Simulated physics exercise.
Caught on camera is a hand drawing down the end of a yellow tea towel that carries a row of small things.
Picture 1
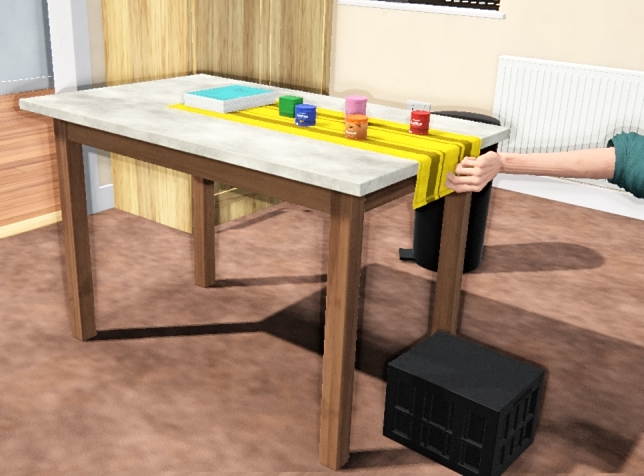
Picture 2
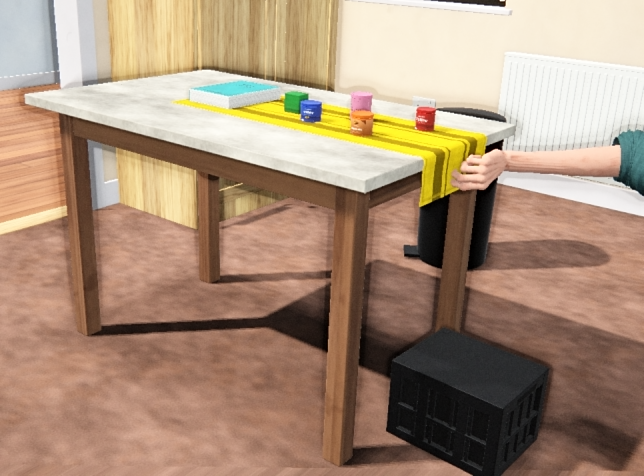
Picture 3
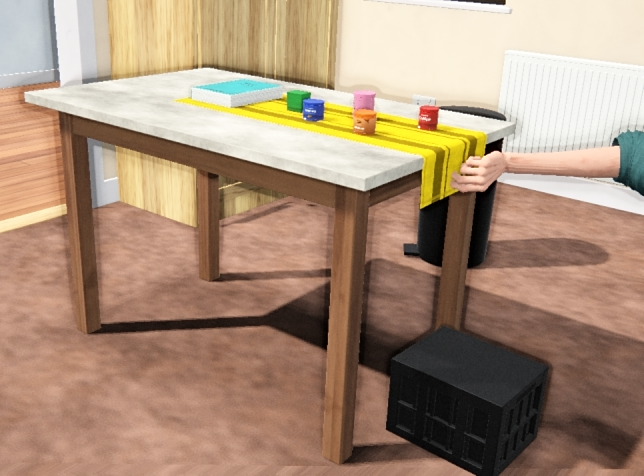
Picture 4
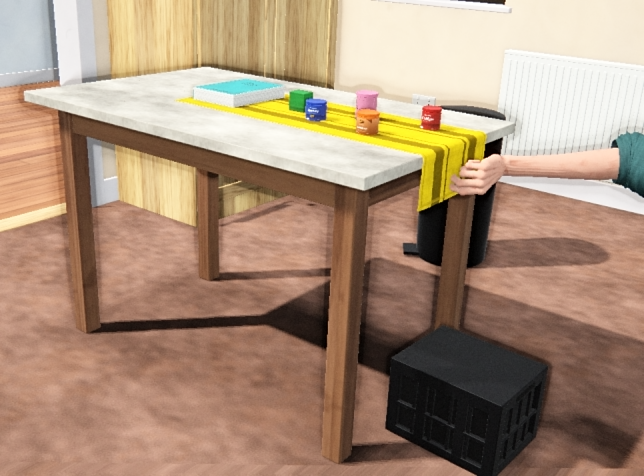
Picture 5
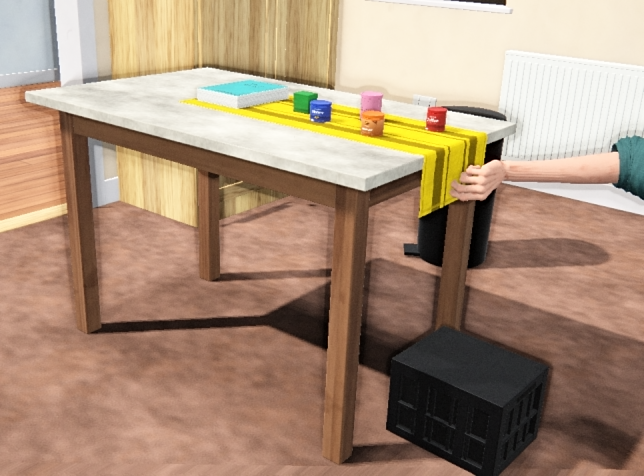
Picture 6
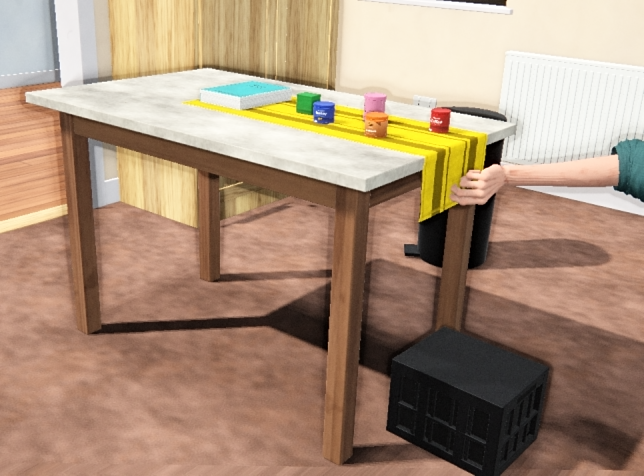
A hand slowly pulling the hanging end of a yellow cloth downward, small coloured pots shifting slightly right along the table.
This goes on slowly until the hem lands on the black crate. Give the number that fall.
It ends with four things gone from the top.
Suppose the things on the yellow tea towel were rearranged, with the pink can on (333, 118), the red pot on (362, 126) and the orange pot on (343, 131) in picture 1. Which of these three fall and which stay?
You'd see the pink can go down, the red pot go down and the orange pot go down.
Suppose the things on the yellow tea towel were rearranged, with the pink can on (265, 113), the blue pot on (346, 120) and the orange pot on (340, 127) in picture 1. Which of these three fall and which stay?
Record - pink can retained; blue pot lost; orange pot lost.
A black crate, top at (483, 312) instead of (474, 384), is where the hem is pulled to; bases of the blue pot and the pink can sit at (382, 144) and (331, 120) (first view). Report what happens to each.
The blue pot? Lost. The pink can? Safe.
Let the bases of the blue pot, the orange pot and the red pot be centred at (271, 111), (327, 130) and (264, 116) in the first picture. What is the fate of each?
Blue pot safe, orange pot lost, red pot safe.
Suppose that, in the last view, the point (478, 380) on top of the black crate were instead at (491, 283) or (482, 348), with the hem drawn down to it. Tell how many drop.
Counts: 1 / 3.
A little later, hem near (449, 243); all still up.
Next, hem near (445, 294); red pot and orange pot gone.
Later still, hem on the crate; red pot, orange pot, pink can and blue pot gone.
When it is over, hem on the crate; red pot, orange pot, pink can and blue pot gone. The table loses four.
